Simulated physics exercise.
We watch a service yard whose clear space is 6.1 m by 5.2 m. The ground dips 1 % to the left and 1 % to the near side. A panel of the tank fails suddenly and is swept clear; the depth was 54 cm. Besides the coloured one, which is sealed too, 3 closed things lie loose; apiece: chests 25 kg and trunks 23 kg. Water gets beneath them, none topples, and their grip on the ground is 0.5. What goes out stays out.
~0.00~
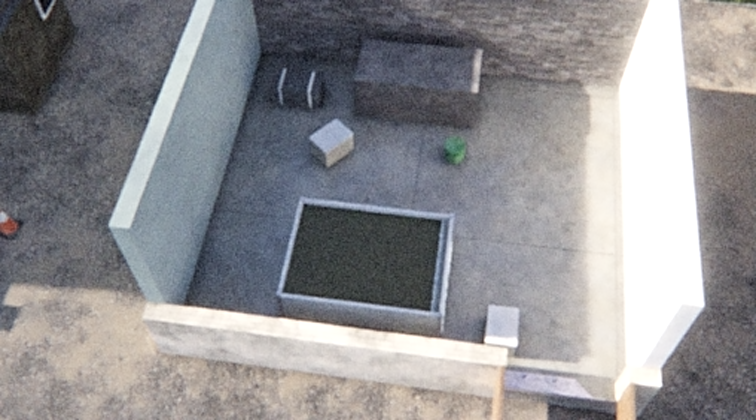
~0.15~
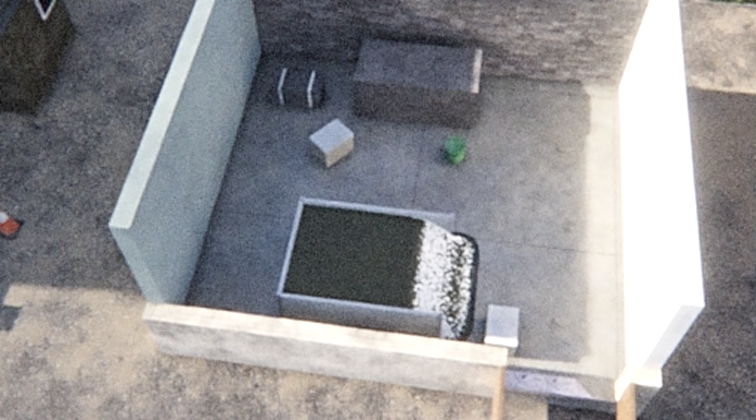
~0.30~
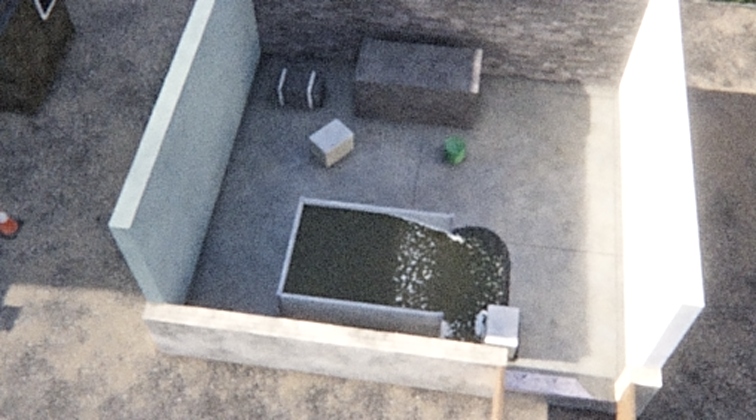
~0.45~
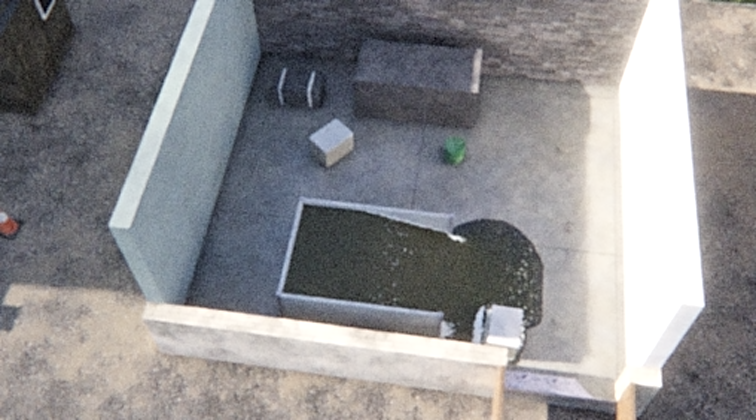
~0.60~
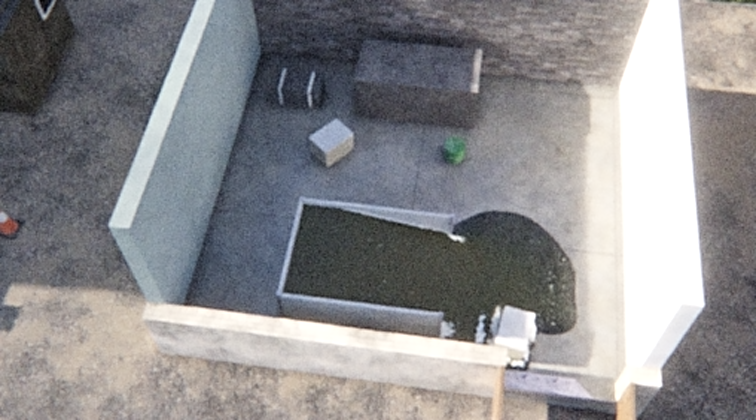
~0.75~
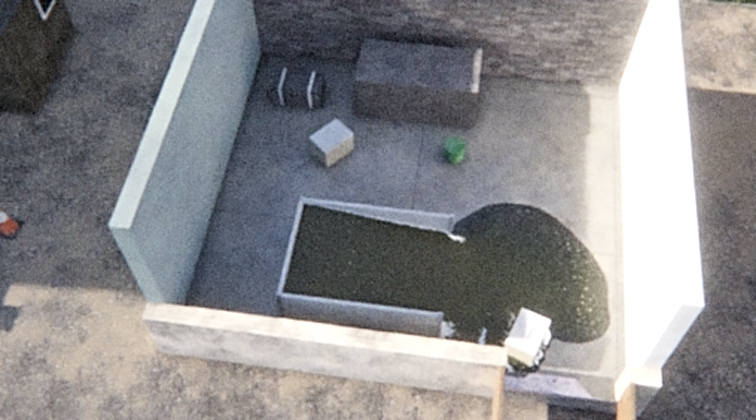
Dark water bursting from the right side of a tank, spreading across a walled yard and shifting a nearby white box.
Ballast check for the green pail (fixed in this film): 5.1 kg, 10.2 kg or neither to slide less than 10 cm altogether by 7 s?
Verdict: Only the larger load is enough.
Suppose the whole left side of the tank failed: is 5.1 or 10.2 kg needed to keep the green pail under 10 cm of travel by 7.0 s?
Then the smaller load will do.
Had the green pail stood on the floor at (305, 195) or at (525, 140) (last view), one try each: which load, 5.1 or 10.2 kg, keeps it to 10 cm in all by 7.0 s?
In turn: Either load holds; it takes the larger.
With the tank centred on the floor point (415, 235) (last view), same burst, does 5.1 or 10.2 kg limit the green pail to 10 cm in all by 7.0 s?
In that case only the larger load is enough.
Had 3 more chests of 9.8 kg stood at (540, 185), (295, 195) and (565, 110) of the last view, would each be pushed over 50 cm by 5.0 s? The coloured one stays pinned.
In turn: Past it, short of it, more.
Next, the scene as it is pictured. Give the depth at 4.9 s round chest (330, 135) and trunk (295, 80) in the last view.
About 0 and 0 cm.
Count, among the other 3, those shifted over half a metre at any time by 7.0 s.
That makes 1.
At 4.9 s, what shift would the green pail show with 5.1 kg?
Roughly 0 cm.
After 1.4 s the green pail would be 0 cm from its start with 5.1 kg and 0 cm from its start with 10.2 kg; 0 cm of water round it then.
After 3.1 s the green pail would be 0 cm from its start with 5.1 kg and 0 cm from its start with 10.2 kg; 0 cm of water round it then.
After 4.9 s the green pail would be 0 cm from its start with 5.1 kg and 0 cm from its start with 10.2 kg; 2 cm of water round it then.
After 7.0 s the green pail would be 74 cm from its start with 5.1 kg and 0 cm from its start with 10.2 kg; 4 cm of water round it then.
